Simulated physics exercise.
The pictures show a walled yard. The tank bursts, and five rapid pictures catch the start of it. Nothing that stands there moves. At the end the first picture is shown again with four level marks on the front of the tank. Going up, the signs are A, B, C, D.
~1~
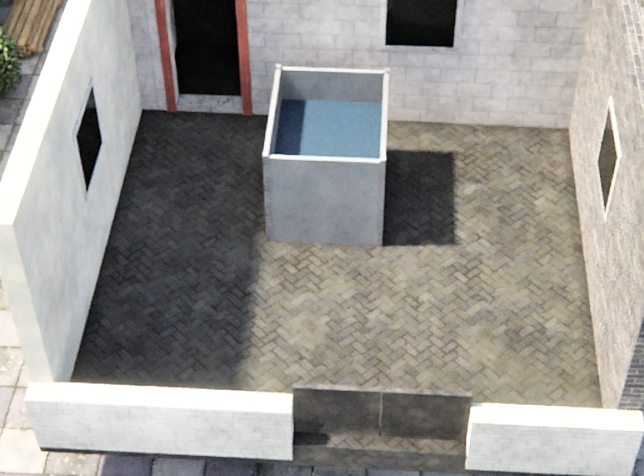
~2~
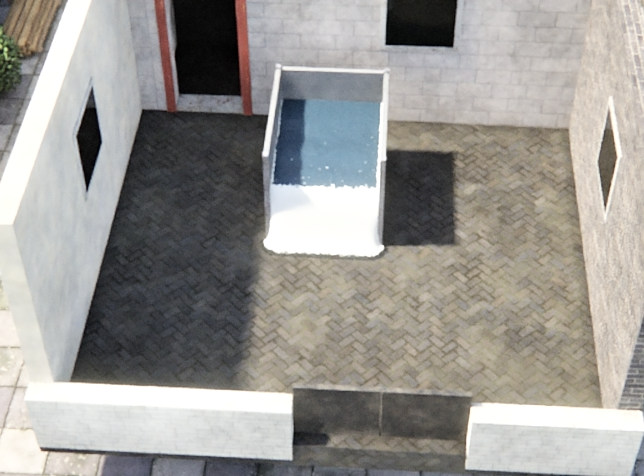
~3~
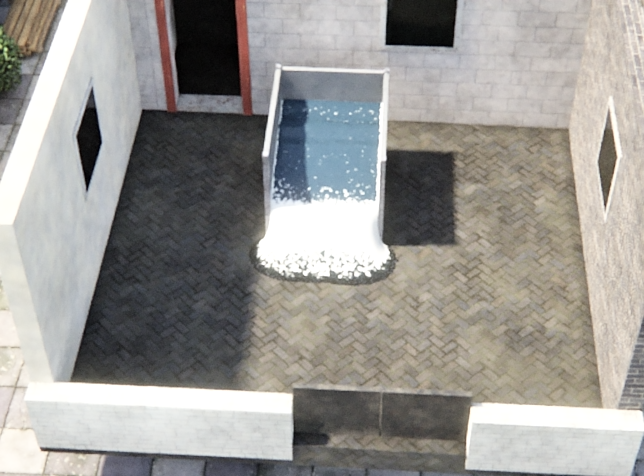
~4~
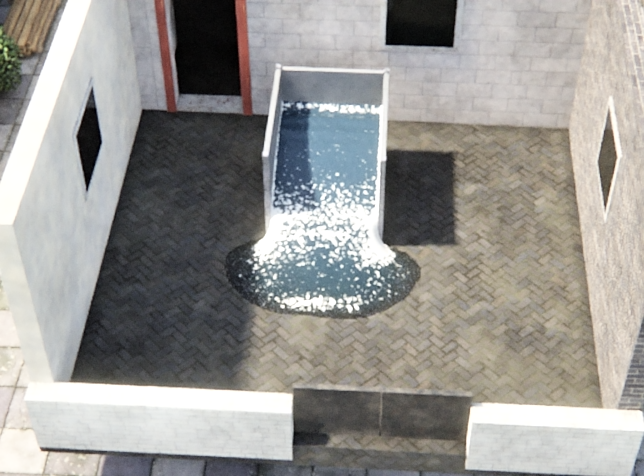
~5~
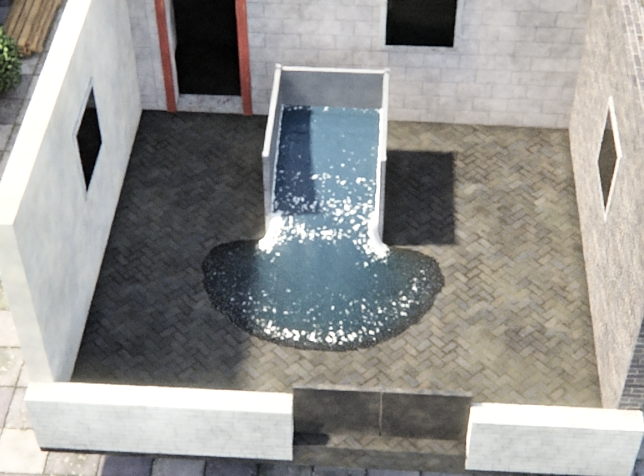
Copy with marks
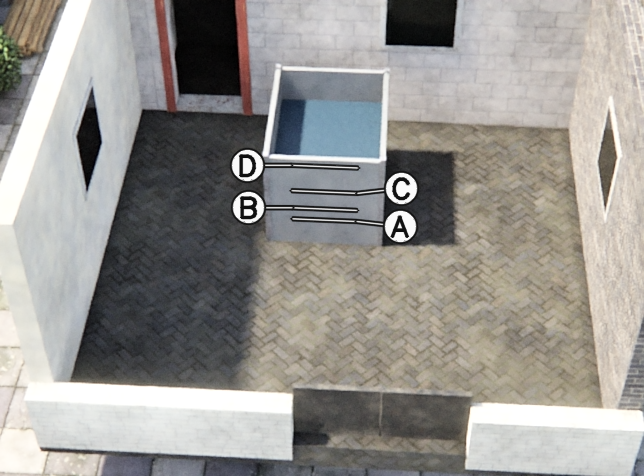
A walled yard with a brick floor had a grey tank of blue water in it, and when the tank's front opened, white foamy water poured out and spread across the bricks in a widening rounded pool.
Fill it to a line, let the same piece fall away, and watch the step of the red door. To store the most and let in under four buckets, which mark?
C will do.
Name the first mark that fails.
It is D.
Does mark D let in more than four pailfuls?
Yes, it does.
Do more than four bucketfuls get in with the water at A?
No, not at all.
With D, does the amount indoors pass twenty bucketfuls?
No, less.
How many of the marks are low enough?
Three of them.
On the marked copy, A at (324, 220); B at (324, 209); C at (324, 192); D at (324, 166); from the bottom up A, B, C, D.
Choosing A, nothing gets over.
Choosing B, nothing gets over.
Choosing C, a bucket or two gets in.
Choosing D, about 10 bucketfuls get in.
